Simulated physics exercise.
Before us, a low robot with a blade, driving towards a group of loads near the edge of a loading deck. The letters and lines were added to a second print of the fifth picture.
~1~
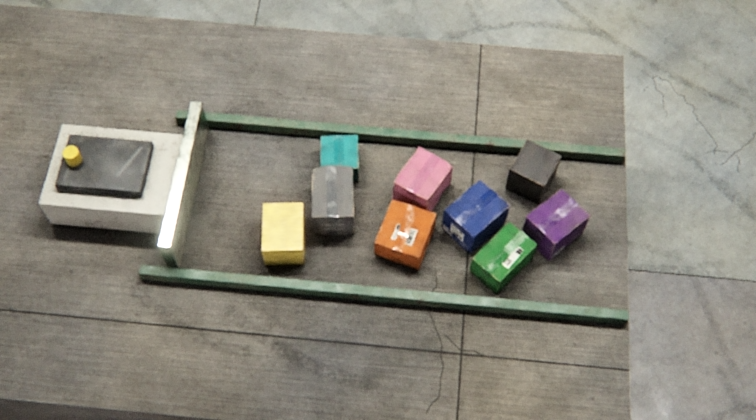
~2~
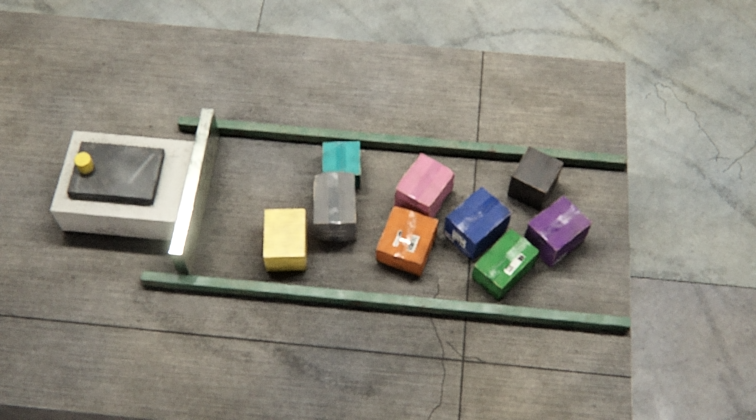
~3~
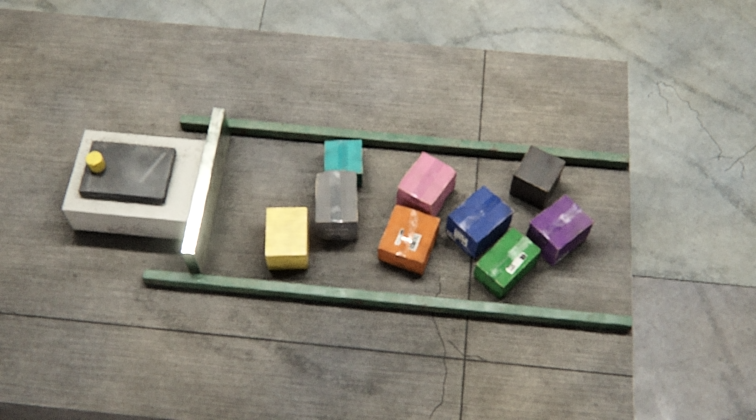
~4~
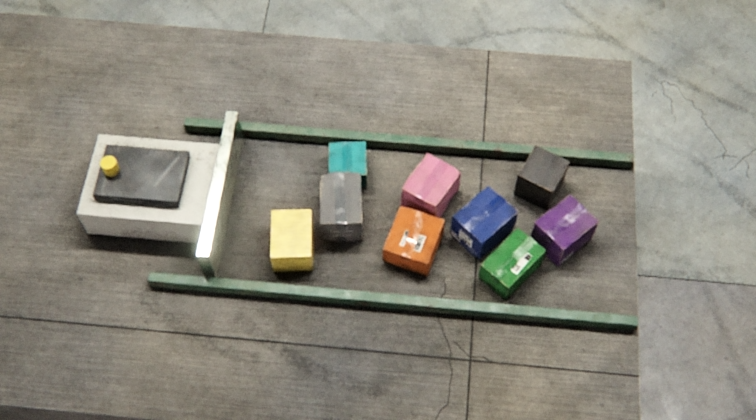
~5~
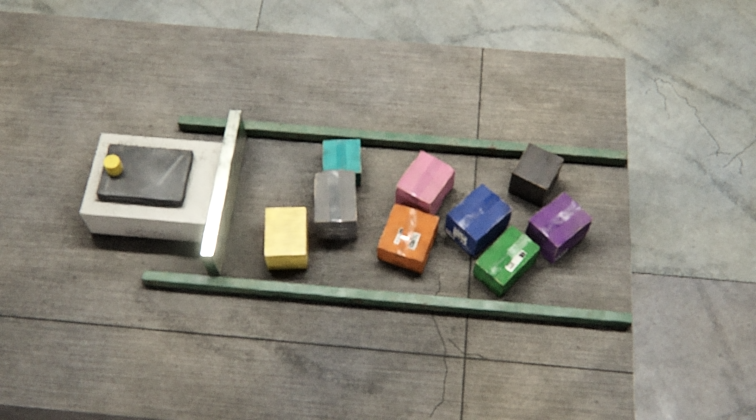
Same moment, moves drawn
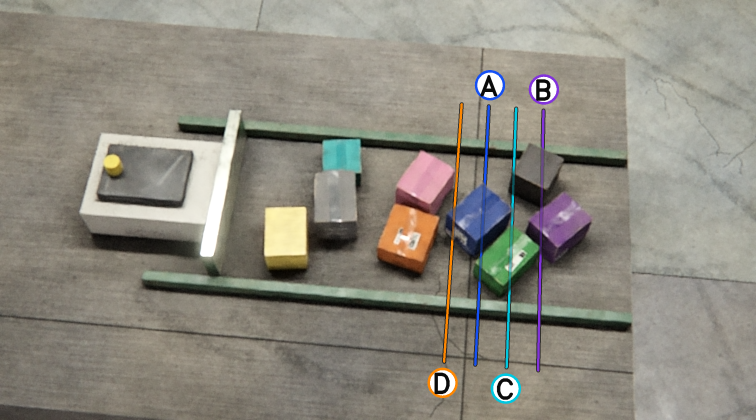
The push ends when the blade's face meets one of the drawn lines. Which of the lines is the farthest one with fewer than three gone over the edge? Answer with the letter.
Line C.
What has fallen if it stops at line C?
It is the purple box.
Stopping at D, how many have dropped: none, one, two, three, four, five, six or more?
In all, none.
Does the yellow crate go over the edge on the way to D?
By then, no.
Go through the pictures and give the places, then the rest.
Turquoise box (340, 158); orange box (406, 235); yellow crate (284, 234), in the first frame.
Robot (123, 172); green parcel (505, 264), in the second frame.
Robot (134, 171); purple box (559, 230), in the third frame.
Robot (149, 175); pink box (431, 190), in the fourth frame.
Robot (152, 174); turquoise box (342, 163); orange box (409, 239); yellow crate (287, 239), in the fifth frame.
On the copy, A at (483, 226); B at (541, 231); C at (512, 229); D at (453, 224).
On C. First, robot (255, 183); turquoise box (358, 161); yellow crate (348, 246).
Then, robot (359, 191); purple box (566, 227); green parcel (544, 275).
Finally, robot (440, 198); purple box over the edge; green parcel (626, 282); one fallen.
By contrast, A is within the limit but short; B drops three; D is within the limit but short.
